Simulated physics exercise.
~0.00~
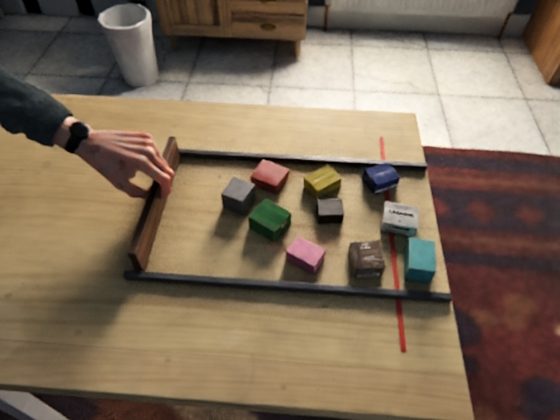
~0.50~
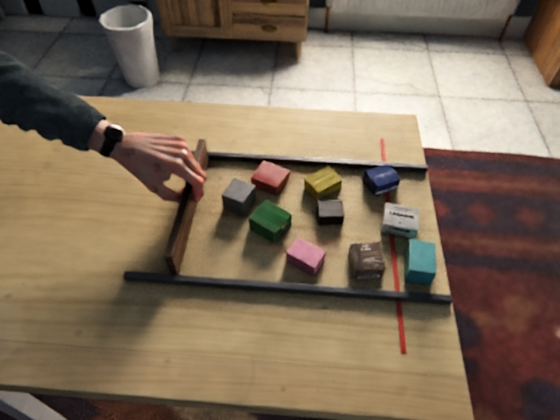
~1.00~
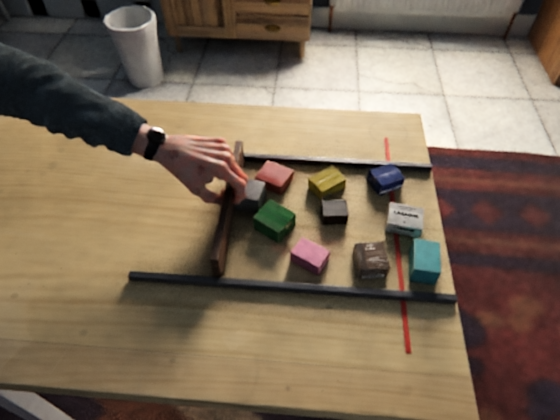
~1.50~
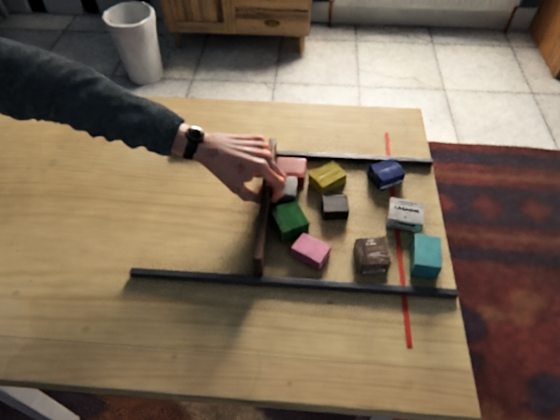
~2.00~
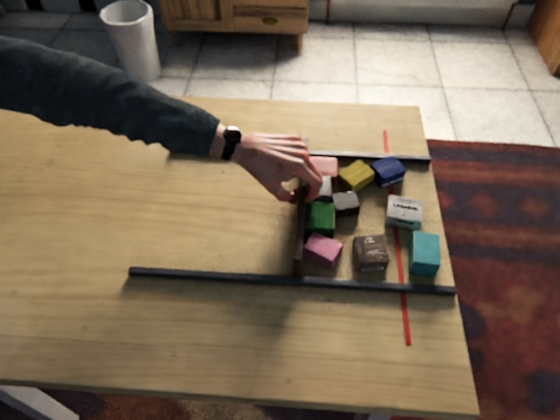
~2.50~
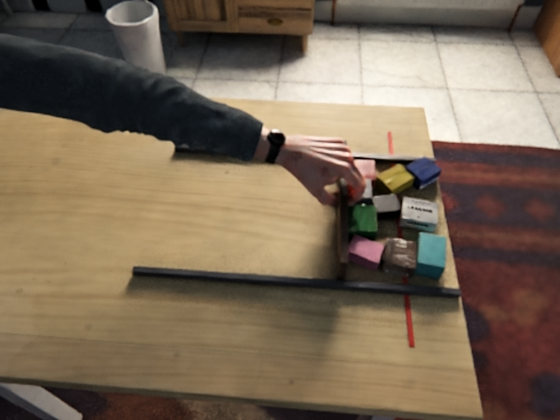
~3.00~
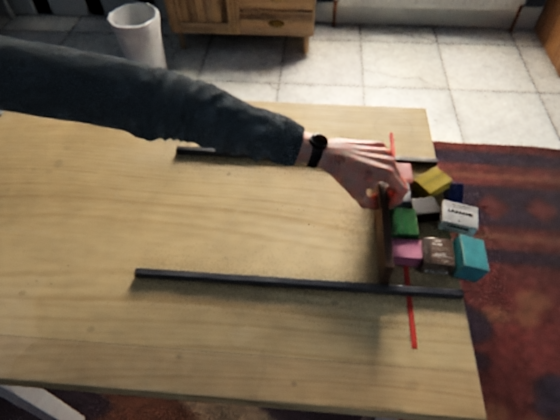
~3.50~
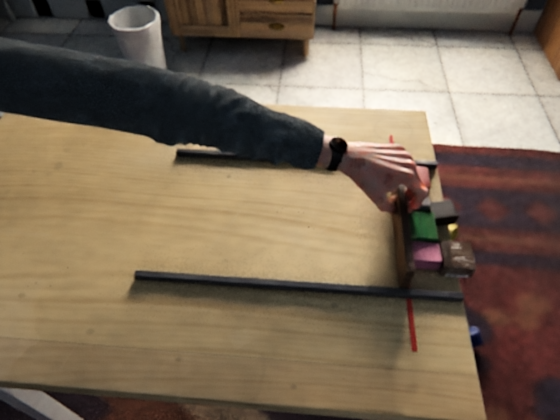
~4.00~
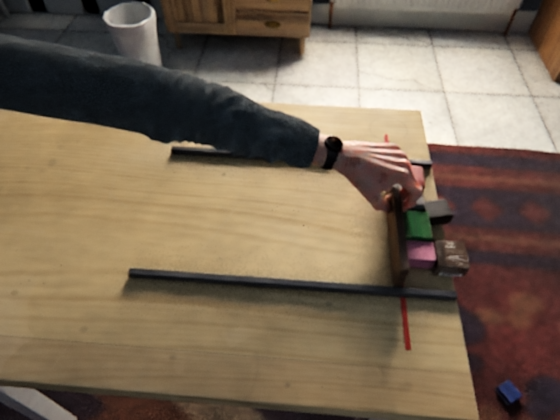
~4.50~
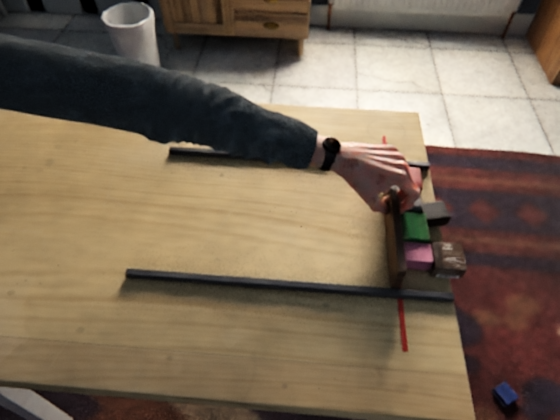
A hand in a dark sleeve, wearing a black watch, pushes an upright brown board rightward across a wooden table seen from above, between two dark rails. Ahead of it lie small blocks, with grey, red, green and pink nearer the board, and yellow, black, blue, white, brown and turquoise farther right around a red tape line. The board gathers the nearer blocks, then shoves the whole cluster toward the right edge. The yellow, blue, white and turquoise blocks go over. The board stops near the tape, the rest crowded at the edge, the blue block on the floor.
